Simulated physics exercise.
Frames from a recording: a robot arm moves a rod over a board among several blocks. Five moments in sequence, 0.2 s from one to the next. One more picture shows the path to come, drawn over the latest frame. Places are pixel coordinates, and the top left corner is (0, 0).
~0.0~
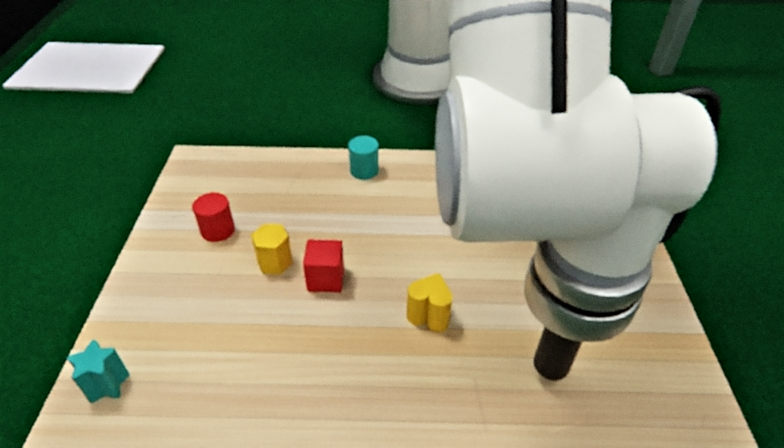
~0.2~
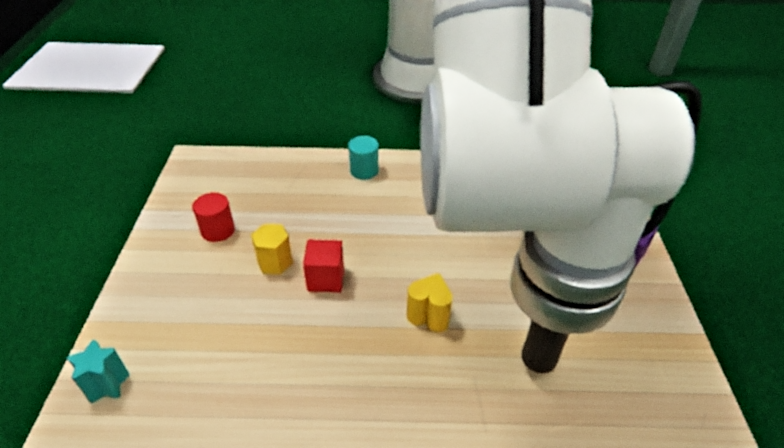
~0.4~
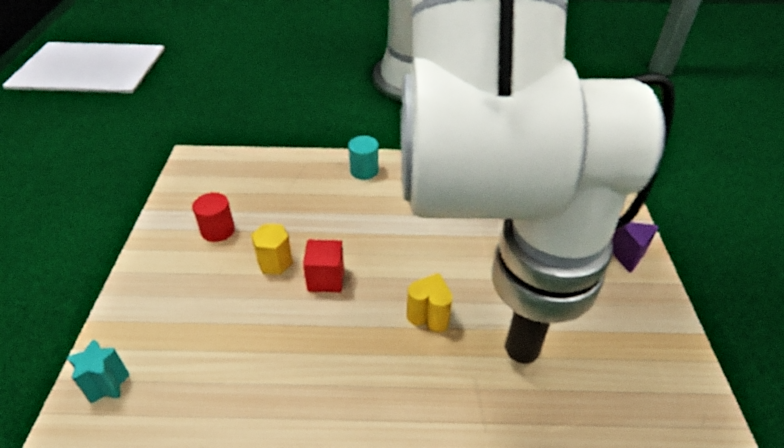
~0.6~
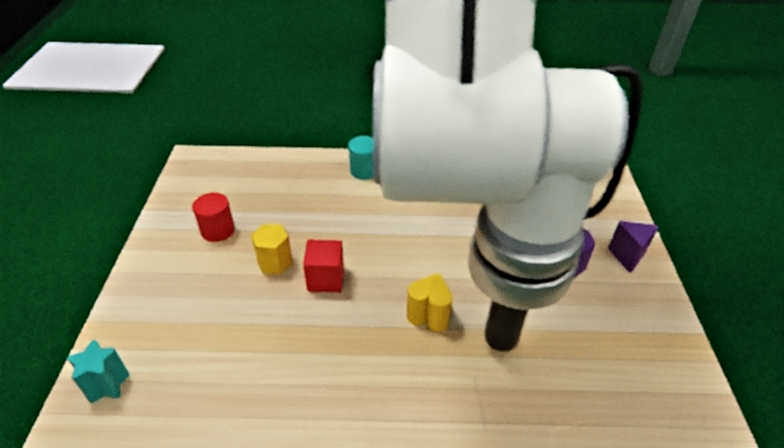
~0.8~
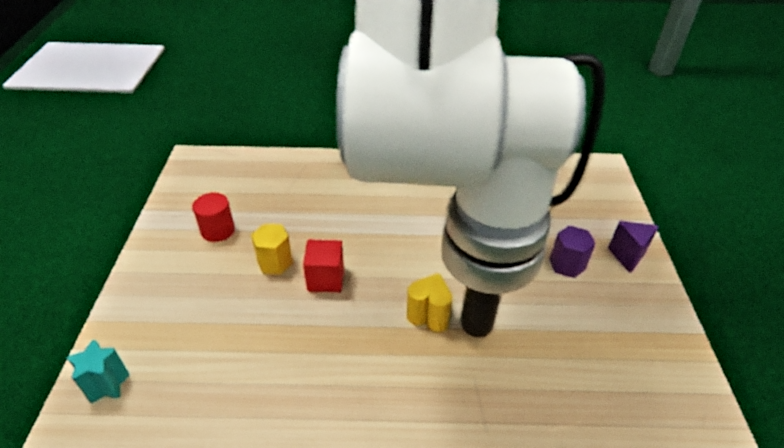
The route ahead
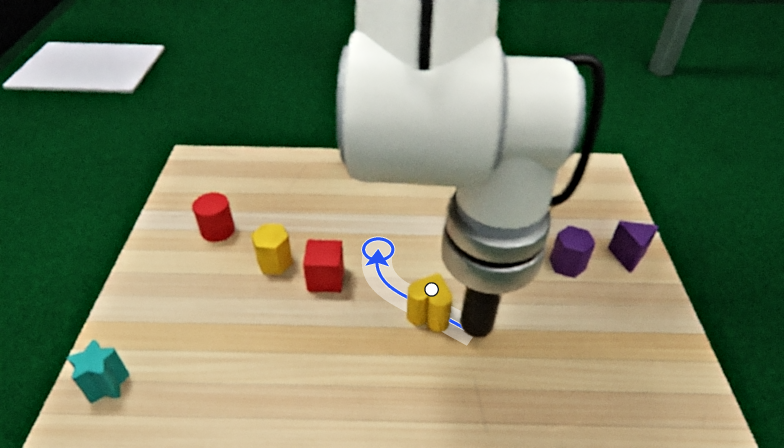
A white robot arm moved a dark rod leftward and slightly away across a wooden board, bringing it close beside the yellow heart-shaped block, while the red, yellow, teal and purple blocks stayed still.
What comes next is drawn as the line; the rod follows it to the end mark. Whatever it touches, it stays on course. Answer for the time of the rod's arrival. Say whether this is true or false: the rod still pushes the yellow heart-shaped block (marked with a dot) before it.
This is false.
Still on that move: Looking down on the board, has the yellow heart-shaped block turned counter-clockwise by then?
I believe so.
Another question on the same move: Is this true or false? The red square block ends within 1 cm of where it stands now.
This is false.
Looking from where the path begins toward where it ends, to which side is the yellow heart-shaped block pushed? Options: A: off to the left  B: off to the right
My pick is A.
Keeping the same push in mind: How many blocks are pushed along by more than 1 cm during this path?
There will be two blocks displaced.
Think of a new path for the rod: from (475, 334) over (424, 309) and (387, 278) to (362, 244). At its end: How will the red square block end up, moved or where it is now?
It shifts position.
Path on the board, from (475, 334) by way of (429, 309) and (387, 284) to (378, 249); the dot is on the yellow heart-shaped block.
On the path given first. One third of the way, rod at (429, 300); yellow heart-shaped block at (393, 272).
Two thirds of the way, rod at (387, 275); red square block at (316, 252), turned 15° clockwise; yellow heart-shaped block at (348, 259), turned 45° anticlockwise.
At the end, rod at (378, 240); red square block at (307, 251); yellow heart-shaped block at (341, 252), turned 60° anticlockwise.
